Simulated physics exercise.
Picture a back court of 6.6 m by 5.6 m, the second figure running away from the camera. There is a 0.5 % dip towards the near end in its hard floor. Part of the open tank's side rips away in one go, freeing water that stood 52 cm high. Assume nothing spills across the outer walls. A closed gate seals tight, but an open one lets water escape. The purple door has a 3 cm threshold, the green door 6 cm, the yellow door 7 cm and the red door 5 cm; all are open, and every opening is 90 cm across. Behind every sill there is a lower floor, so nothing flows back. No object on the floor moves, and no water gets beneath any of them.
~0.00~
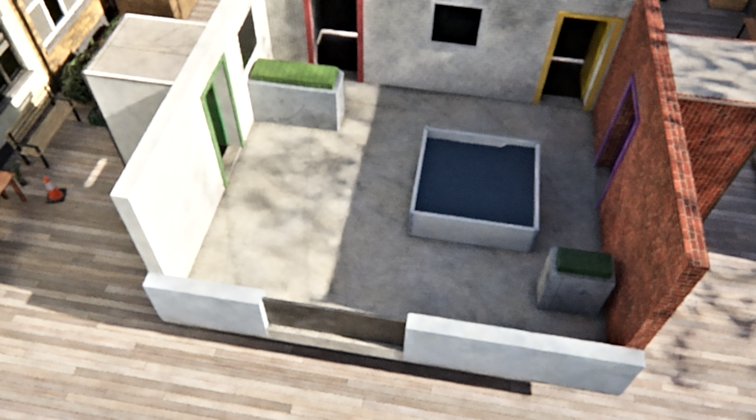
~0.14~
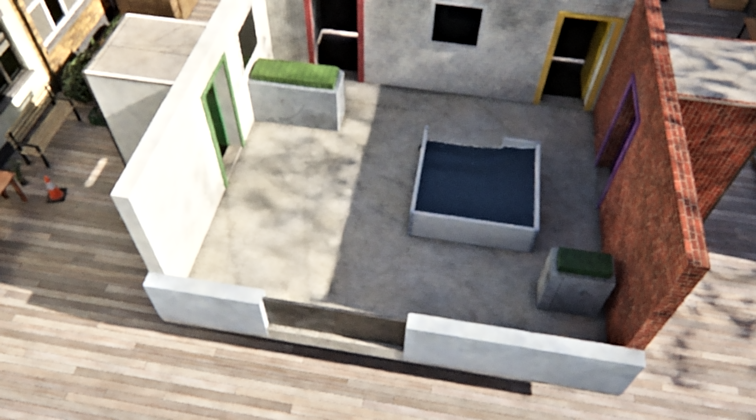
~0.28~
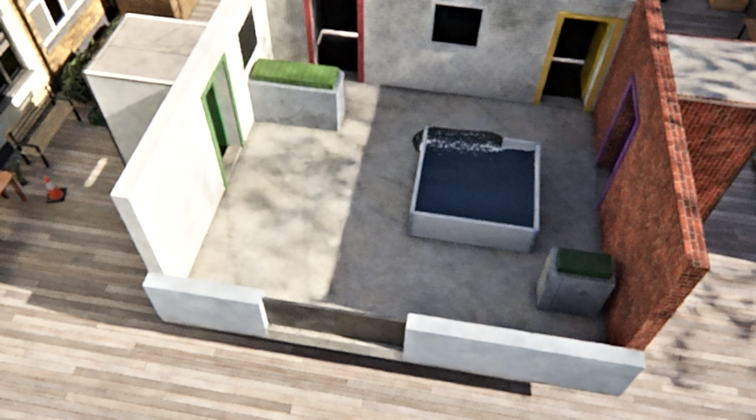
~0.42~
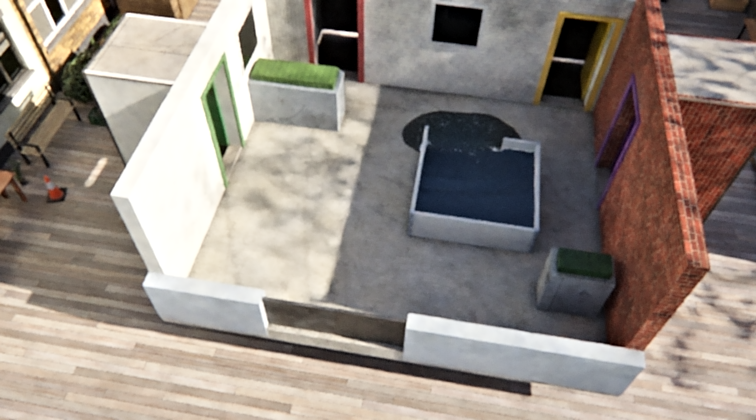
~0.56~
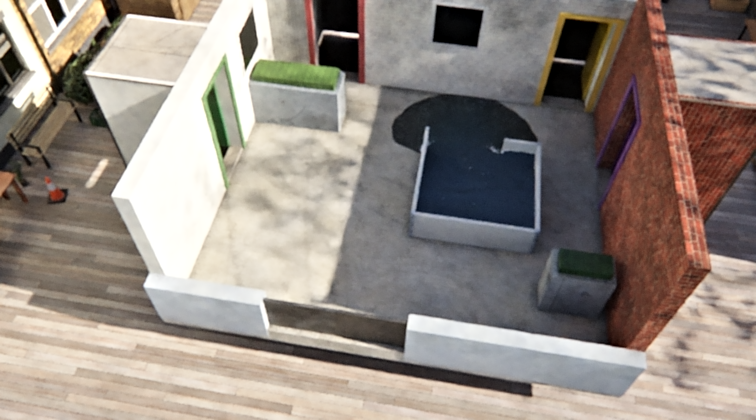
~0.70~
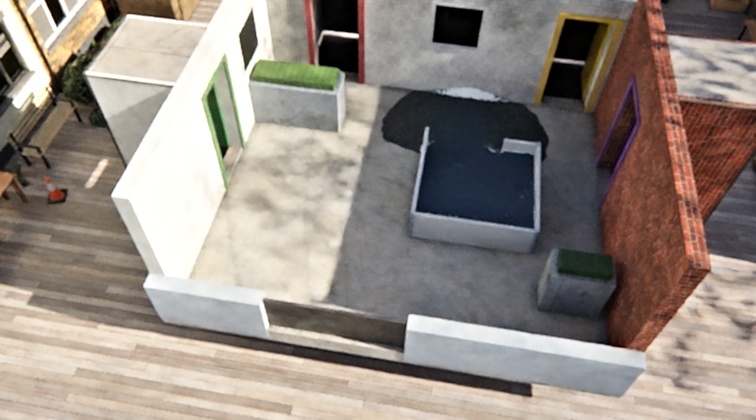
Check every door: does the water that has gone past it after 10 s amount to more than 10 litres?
Purple door: It does. Green door: It does not. Yellow door: It does. Red door: It does.
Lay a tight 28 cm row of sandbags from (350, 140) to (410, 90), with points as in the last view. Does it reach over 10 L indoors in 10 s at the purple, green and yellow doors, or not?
Result - purple: Yes, exceeded, green: No, not exceeded, yellow: Yes, exceeded.
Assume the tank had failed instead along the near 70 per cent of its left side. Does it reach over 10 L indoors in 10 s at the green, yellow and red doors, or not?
Door by door - green: Out of bounds, yellow: Within bounds, red: Within bounds.
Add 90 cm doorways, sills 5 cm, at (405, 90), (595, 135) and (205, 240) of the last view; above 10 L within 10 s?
So, in the order given, it's beyond the mark, then beyond the mark, then shy of the mark.
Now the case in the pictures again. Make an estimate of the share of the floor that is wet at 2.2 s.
Close to 25 in a hundred.
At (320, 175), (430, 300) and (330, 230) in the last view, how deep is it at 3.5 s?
First 1 cm, then 0 cm, then 0 cm.
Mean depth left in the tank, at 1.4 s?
It averages close to 33 centimetres.
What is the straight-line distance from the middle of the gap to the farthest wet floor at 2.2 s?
It's close to 4.4 metres.
After 1.4 s water covers 15 % of the floor and is deepest (34 cm) near (455, 95); purple door not reached, green door not reached, yellow door 8 cm at the sill, 0 L in, red door not reached.
After 2.2 s water covers 25 % of the floor and is deepest (31 cm) near (454, 101); purple door not reached, green door not reached, yellow door 9 cm at the sill, 2 L in, red door 9 cm at the sill, 0 L in.
After 3.5 s water covers 40 % of the floor and is deepest (32 cm) near (267, 95); purple door 7 cm at the sill, 3 L in, green door not reached, yellow door 12 cm at the sill, 17 L in, red door 7 cm at the sill, 8 L in.
After 6.0 s water covers 60 % of the floor and is deepest (16 cm) near (327, 103); purple door 5 cm at the sill, 18 L in, green door not reached, yellow door 10 cm at the sill, 50 L in, red door 14 cm at the sill, 124 L in.
After 10.0 s water covers 90 % of the floor and is deepest (10 cm) near (179, 301); purple door 5 cm at the sill, 28 L in, green door 1 cm at the sill, 0 L in, yellow door 7 cm at the sill, 58 L in, red door 7 cm at the sill, 187 L in.
